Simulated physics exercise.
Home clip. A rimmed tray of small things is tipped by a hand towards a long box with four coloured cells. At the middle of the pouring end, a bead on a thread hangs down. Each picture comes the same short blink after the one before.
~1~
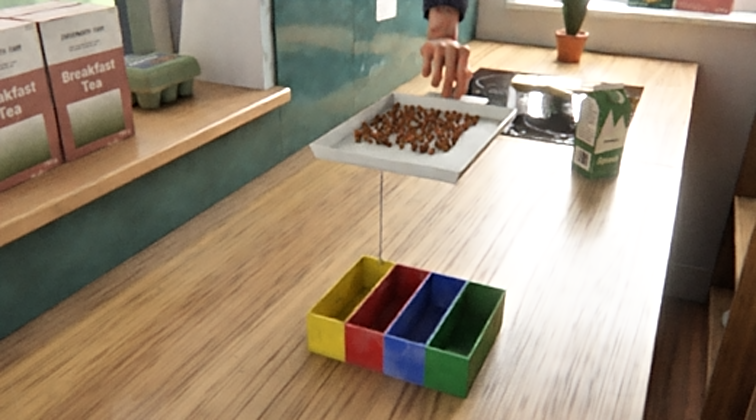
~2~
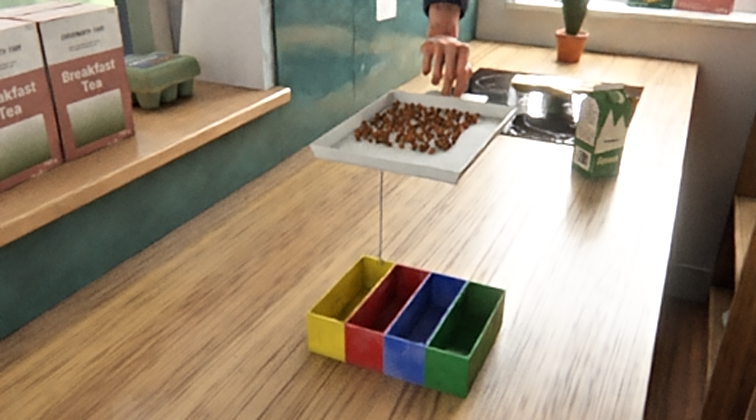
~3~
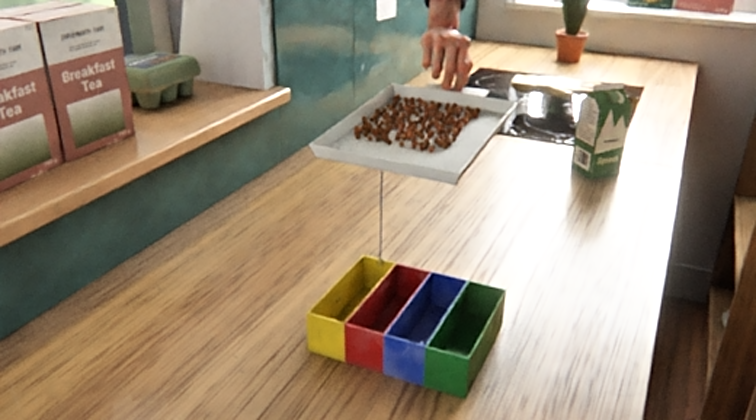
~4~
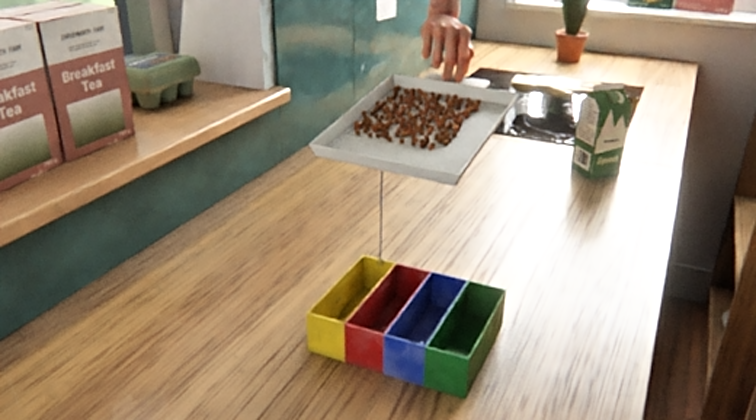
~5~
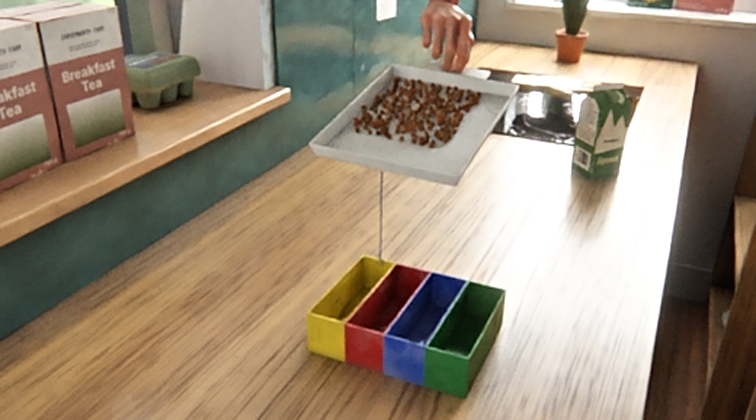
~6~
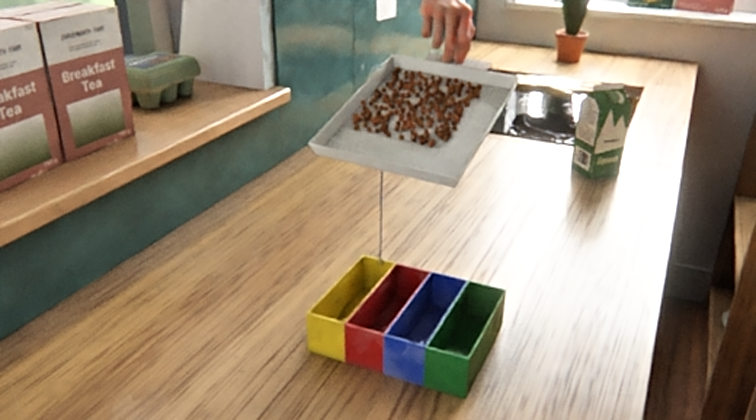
Hand gradually raising the far end of a pale tray of small brown pieces above a yellow, red, blue and green box.
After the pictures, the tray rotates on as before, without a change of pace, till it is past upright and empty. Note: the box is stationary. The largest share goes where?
To the blue cell.
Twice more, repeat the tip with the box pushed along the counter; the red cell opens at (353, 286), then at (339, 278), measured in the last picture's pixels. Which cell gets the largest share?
First: That green cell. Second: The green cell.
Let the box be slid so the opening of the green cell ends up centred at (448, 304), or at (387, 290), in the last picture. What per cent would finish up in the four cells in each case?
Well, you'd get about 100 per cent and then about 30 per cent.
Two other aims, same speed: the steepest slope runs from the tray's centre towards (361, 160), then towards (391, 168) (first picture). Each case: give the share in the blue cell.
Shares: 0 %, then 20 %.
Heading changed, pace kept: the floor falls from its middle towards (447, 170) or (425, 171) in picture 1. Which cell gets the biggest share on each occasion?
First: The blue one, second: Blue.
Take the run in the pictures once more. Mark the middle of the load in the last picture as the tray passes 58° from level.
Somewhere about pixel (411, 169).
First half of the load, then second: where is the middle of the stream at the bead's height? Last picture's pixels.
First around (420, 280), afterwards around (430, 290).
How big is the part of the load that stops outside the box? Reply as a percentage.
Roughly 0 percent.
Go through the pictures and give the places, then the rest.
The first picture shows corners of the pouring end at (316, 144) and (456, 169), level; middle of the load at (416, 128), cereal balls; bead on its thread at (380, 262); yellow cell at (326, 333); red cell at (364, 344); blue cell at (404, 356); green cell at (446, 369).
The second picture shows corners of the pouring end at (316, 144) and (456, 170), level; middle of the load at (416, 126).
The third picture shows corners of the pouring end at (316, 143) and (456, 170), tipped barely, lowest at the right corner; middle of the load at (416, 123).
The fourth picture shows corners of the pouring end at (316, 143) and (456, 172), tipped a little, lowest at the right corner; middle of the load at (416, 117).
The fifth picture shows corners of the pouring end at (315, 142) and (456, 173), tipped a little, lowest at the right corner; middle of the load at (416, 111).
The sixth picture shows corners of the pouring end at (315, 142) and (456, 175), tipped a little, lowest at the right corner; middle of the load at (416, 106); yellow cell at (326, 333); red cell at (364, 344); blue cell at (404, 356); green cell at (446, 369).
Soon after the last picture, tray tipped steeply; nearly all on the tray; a stray few in the blue cell; a stray few in the red cell; a stray few in the green cell; a stray few in the yellow cell; a stray few falling or outside the box.
A little later, tray tipped right over; a small part on the tray; about a third in the blue cell; about a quarter in the red cell; a small part in the yellow cell; a small part in the green cell; about a quarter falling or outside the box.
Later still, tray tipped past a quarter turn; about half in the blue cell; about a third in the red cell; a small part in the yellow cell; a small part in the green cell; a stray few falling or outside the box.
At rest, tray tipped past a quarter turn; about half in the blue cell; about a third in the red cell; a small part in the yellow cell; a small part in the green cell; a stray few outside the box.
